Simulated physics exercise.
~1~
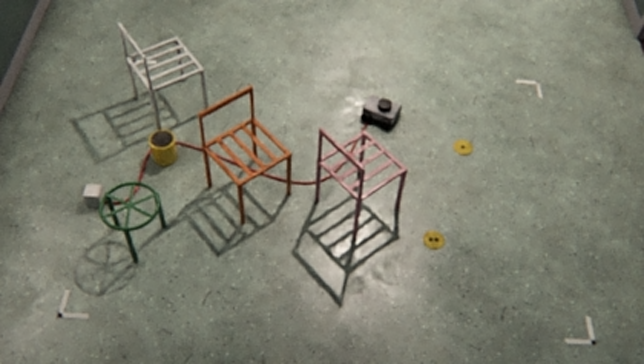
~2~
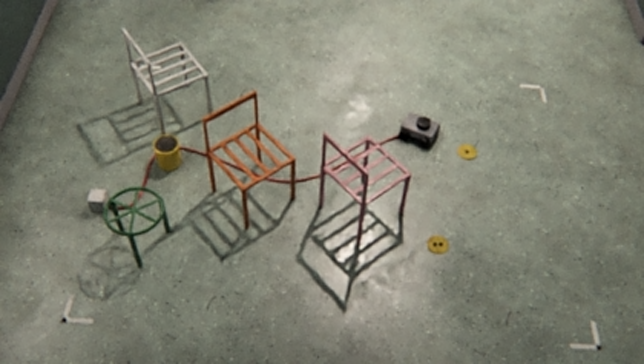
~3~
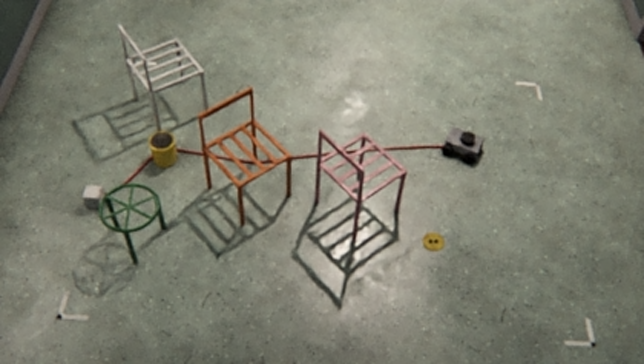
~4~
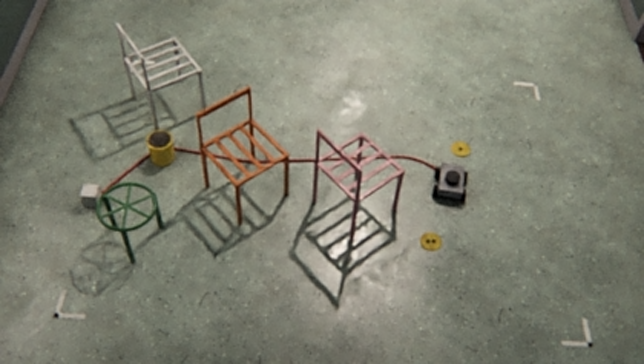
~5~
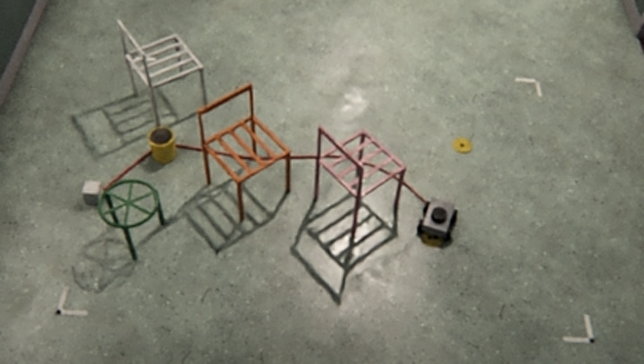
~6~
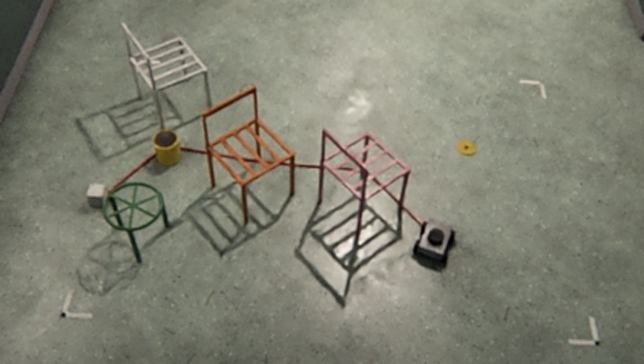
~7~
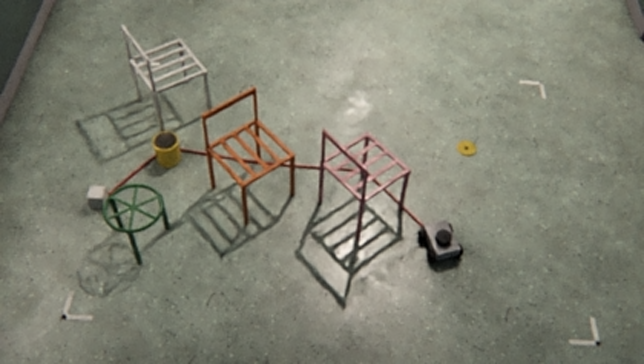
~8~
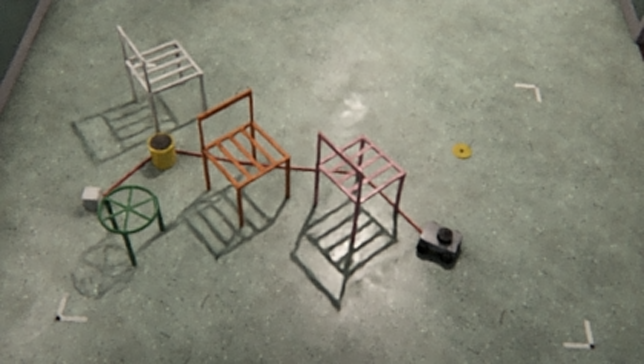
At first, a small dark cart sits beyond the pink chair, tied to a reddish lead that winds from a pale block at the left past a green stool, a yellow pot and an orange chair, with a white chair standing behind. The cart moves right and slightly down to the farther yellow mark, drawing the lead straighter. It then turns and heads down toward the nearer yellow mark, the lead trailing through the pink chair's legs. Reaching that mark, it covers it and swivels almost in place. It ends there, with the chairs, stool and pot apparently still standing where they began.
